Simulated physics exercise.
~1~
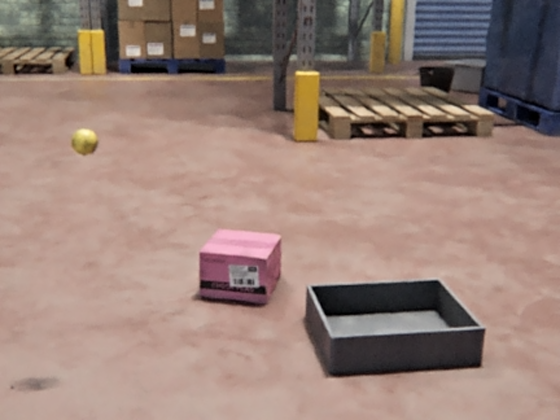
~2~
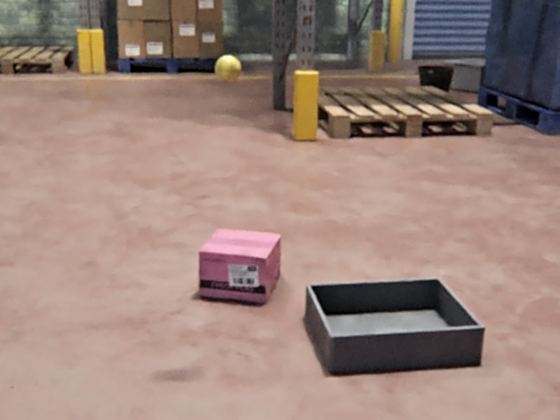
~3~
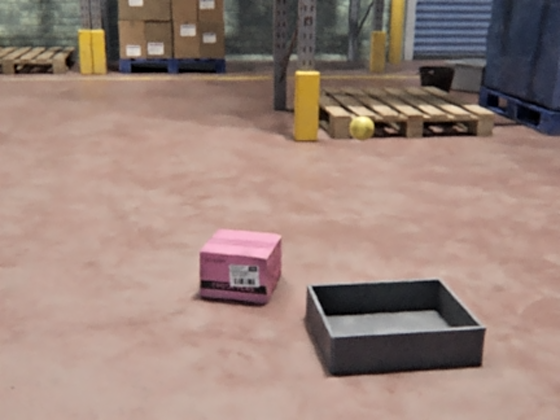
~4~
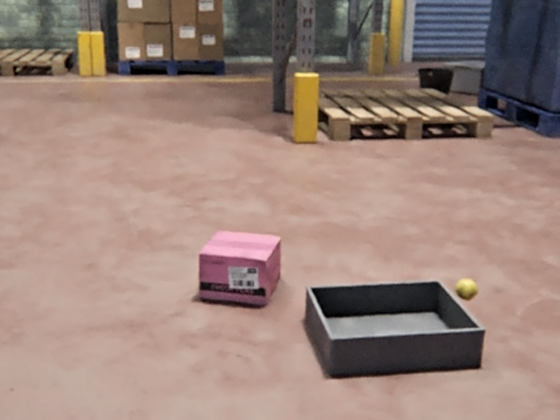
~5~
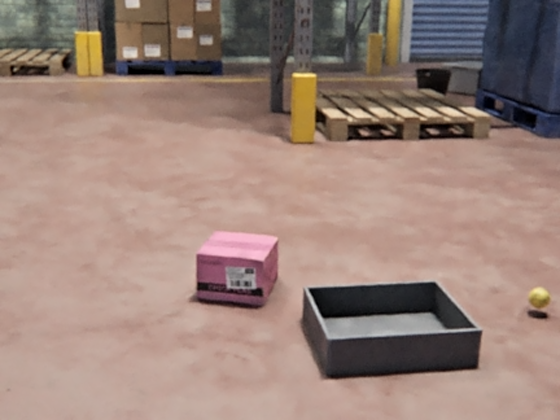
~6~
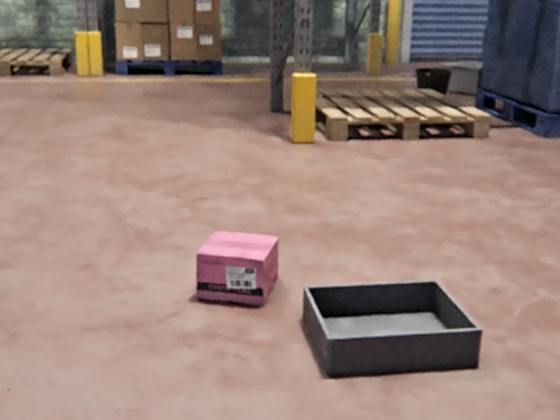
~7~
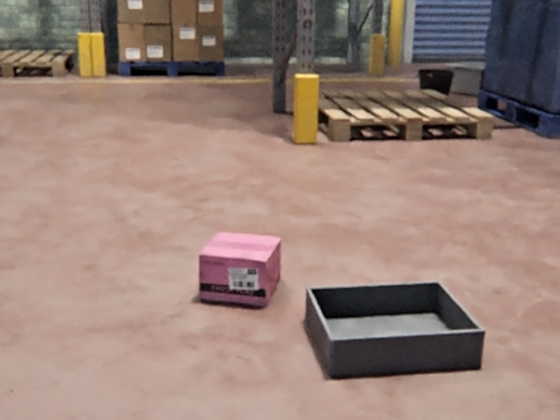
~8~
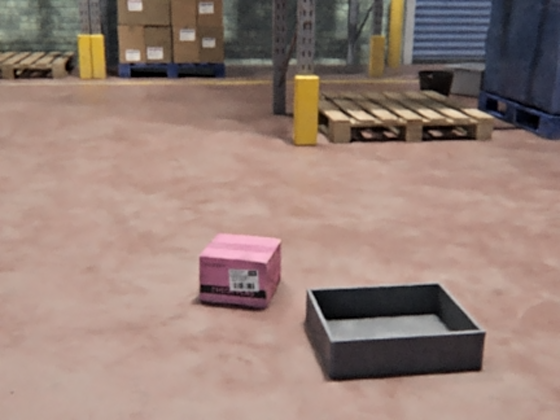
Yellow ball arcing rightward over a pink parcel and an open dark box, dropping beyond the box and leaving view at right.
